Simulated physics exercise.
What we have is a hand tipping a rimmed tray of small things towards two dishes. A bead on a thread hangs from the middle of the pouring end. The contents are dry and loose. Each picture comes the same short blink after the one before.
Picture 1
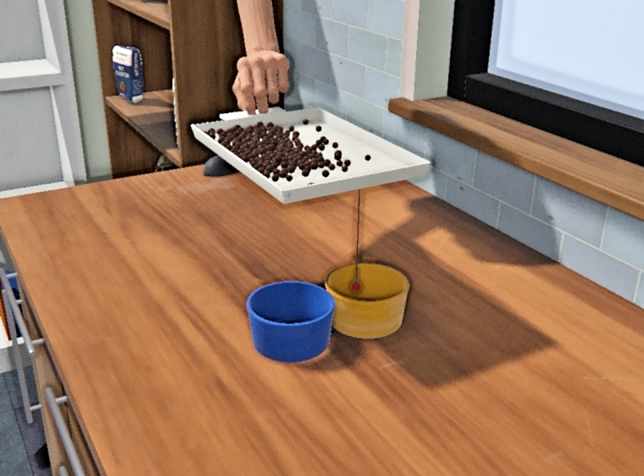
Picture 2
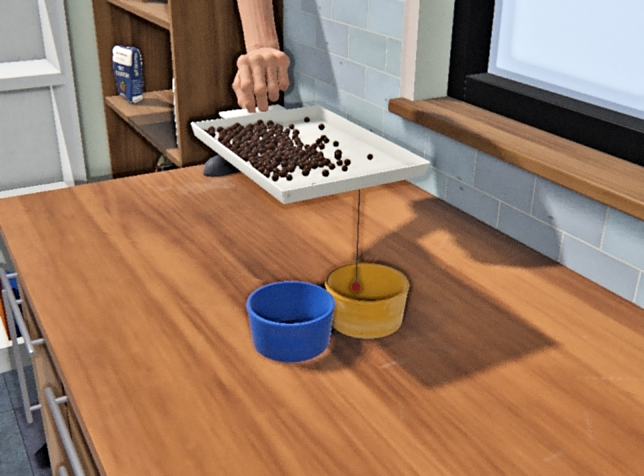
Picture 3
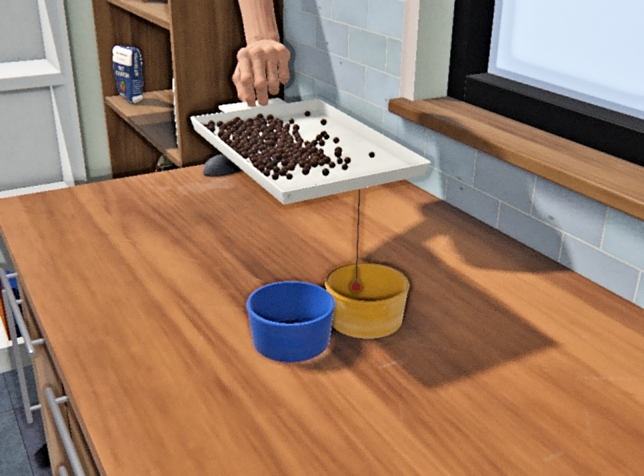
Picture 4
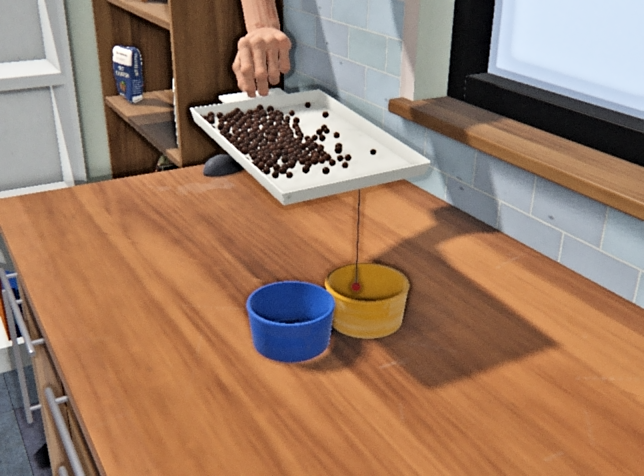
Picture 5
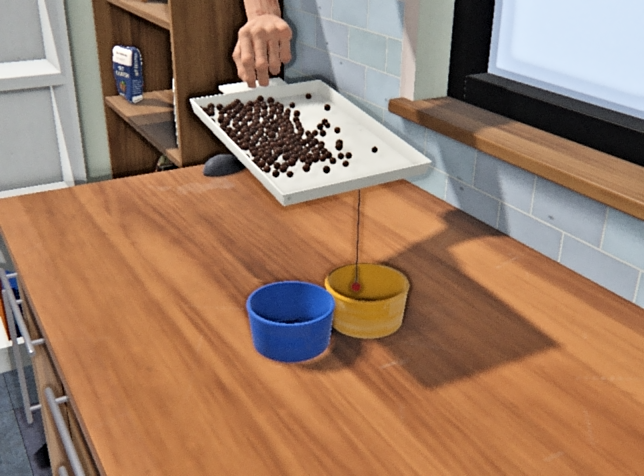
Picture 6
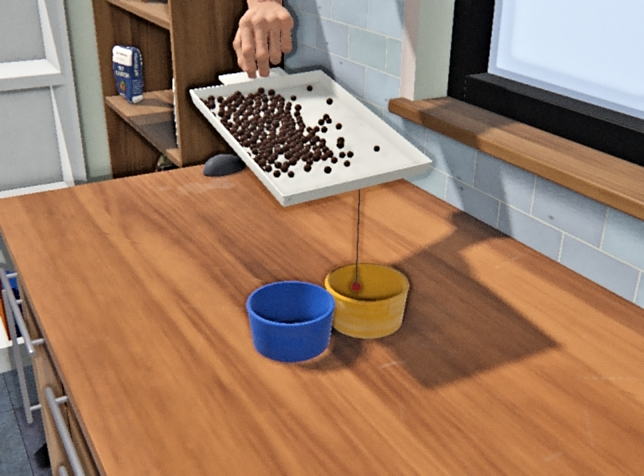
On a wooden kitchen counter, a blue dish and a yellow dish sit side by side beneath a white tray of loose dark brown balls, held by a hand at its far end. The hand gradually lifts that end, steepening the tray's slant, and the balls barely shift.
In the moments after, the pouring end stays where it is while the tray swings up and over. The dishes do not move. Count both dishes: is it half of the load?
In the dishes lies under half of it.
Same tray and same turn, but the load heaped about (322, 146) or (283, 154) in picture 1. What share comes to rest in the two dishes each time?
In turn 0 and 0 in a hundred.
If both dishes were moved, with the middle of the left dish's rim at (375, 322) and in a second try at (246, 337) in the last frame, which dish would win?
One: The dish on the left. Two: The right dish.
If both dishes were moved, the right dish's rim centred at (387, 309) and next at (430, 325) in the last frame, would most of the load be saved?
The first try: Above a half. The second: Under half.
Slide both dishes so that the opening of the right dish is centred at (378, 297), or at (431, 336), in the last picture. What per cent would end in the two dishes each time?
The first gives 50 %, the second 10 %.
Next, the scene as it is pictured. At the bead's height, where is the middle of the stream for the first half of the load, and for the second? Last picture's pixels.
Early half (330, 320), late half (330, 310).
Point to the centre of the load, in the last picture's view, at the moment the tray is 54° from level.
Roughly at (324, 167).
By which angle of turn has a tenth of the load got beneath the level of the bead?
Around 75° of tilt.
Soon after the last picture, tray tipped steeply; nearly all on the tray; a stray few outside both; a stray few in the air.
A little later, tray tipped right over; a small part on the tray; a stray few in the left dish; most outside both; a small part in the air.
Later still, tray tipped past a quarter turn; a stray few in the left dish; a stray few in the right dish; nearly all outside both.
By the end, tray tipped past a quarter turn; a stray few in the left dish; a stray few in the right dish; nearly all outside both.
